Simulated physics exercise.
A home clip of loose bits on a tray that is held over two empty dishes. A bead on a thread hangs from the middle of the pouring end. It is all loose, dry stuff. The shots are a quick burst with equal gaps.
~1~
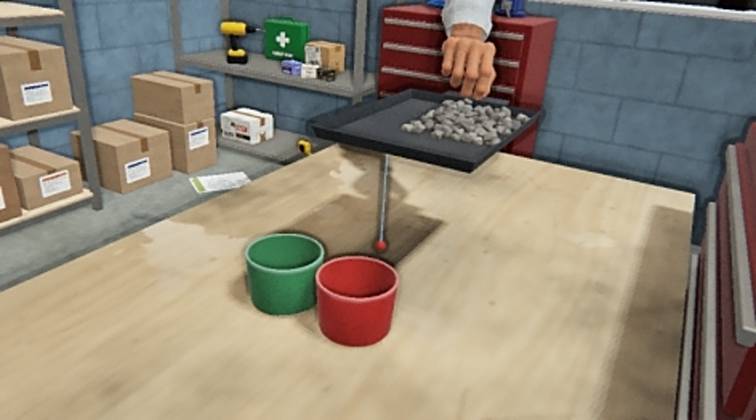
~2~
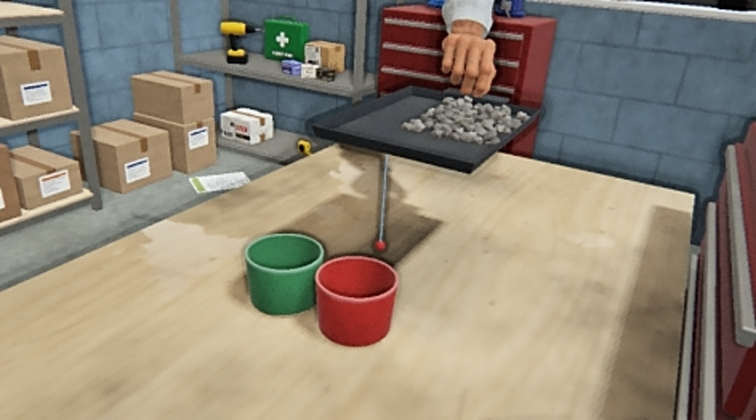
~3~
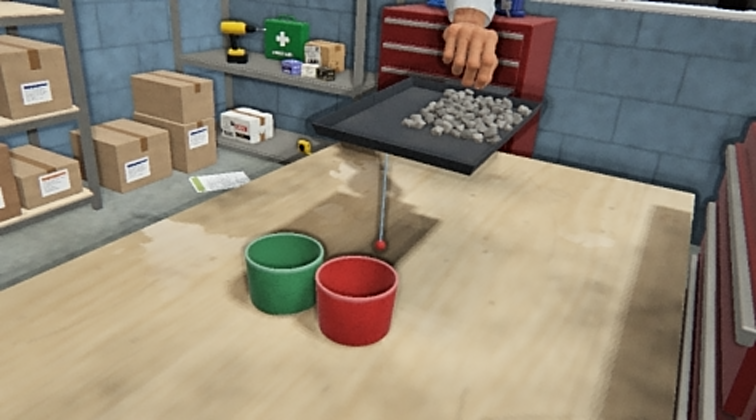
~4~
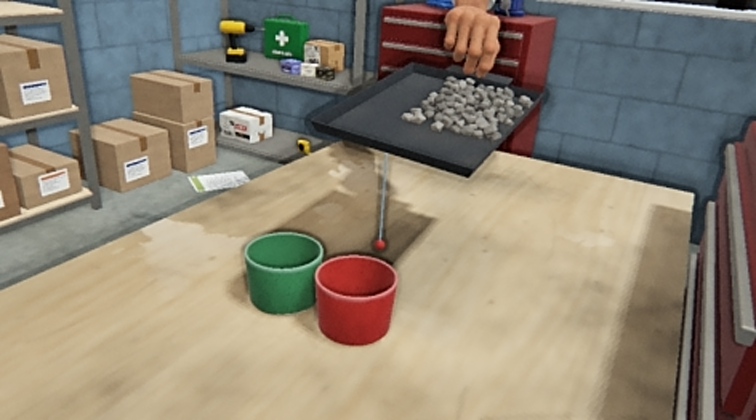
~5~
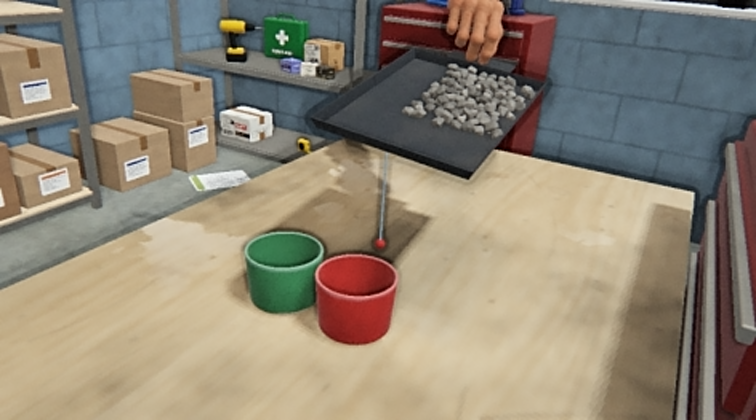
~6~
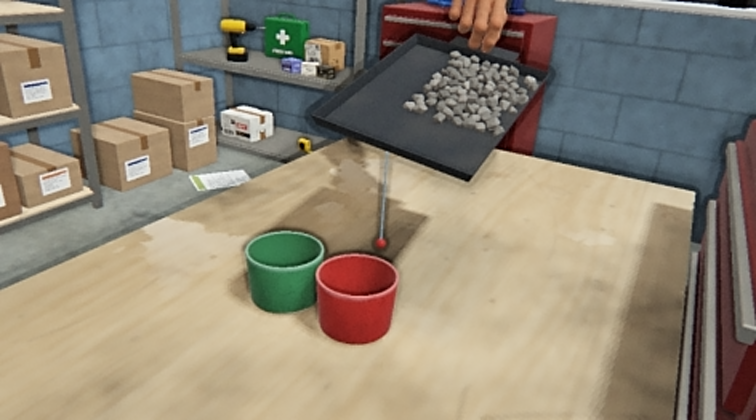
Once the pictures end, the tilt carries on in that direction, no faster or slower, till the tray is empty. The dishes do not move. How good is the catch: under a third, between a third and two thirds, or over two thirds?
They take less than a third between them.
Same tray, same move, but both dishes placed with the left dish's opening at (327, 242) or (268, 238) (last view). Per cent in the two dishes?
First some 10, then 0 per cent.
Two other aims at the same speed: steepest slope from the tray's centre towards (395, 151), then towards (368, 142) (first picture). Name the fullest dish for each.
One: The right one. Two: Left.
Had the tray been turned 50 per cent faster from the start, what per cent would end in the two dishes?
It comes to 10 per cent or so.
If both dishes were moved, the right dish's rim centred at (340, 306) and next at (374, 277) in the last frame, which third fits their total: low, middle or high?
At the first place less than a third, at the second under a third.
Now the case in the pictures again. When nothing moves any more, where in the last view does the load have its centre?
Near (453, 356).
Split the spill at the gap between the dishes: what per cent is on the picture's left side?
Some 0 per cent.
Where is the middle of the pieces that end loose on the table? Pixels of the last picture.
Near (456, 358).
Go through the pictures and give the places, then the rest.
In the first picture, corners of the pouring end at (317, 125) and (472, 160), level; middle of the load at (468, 115), bits of gravel; left dish at (261, 287); right dish at (335, 316); bead on its thread at (381, 246).
In the second picture, corners of the pouring end at (317, 125) and (471, 161), level; middle of the load at (468, 113).
In the third picture, corners of the pouring end at (317, 122) and (471, 163), tipped barely, lowest at the right corner; middle of the load at (469, 108).
In the fourth picture, corners of the pouring end at (316, 119) and (470, 166), tipped a little, lowest at the right corner; middle of the load at (470, 100).
In the fifth picture, corners of the pouring end at (317, 116) and (470, 168), tipped a little, lowest at the right corner; middle of the load at (471, 92).
In the sixth picture, corners of the pouring end at (317, 114) and (470, 171), tipped clearly, lowest at the right corner; middle of the load at (473, 84); left dish at (261, 285); right dish at (335, 314).
Soon, tray tipped steeply; about two thirds on the tray; a small part outside both; about a quarter in the air.
A while on, tray tipped past a quarter turn; a stray few in the right dish; nearly all outside both; a stray few in the air.
Towards the end, tray tipped past a quarter turn; a stray few in the right dish; nearly all outside both.
Finally, tray tipped past a quarter turn; a stray few in the right dish; none in the left dish; nearly all outside both.
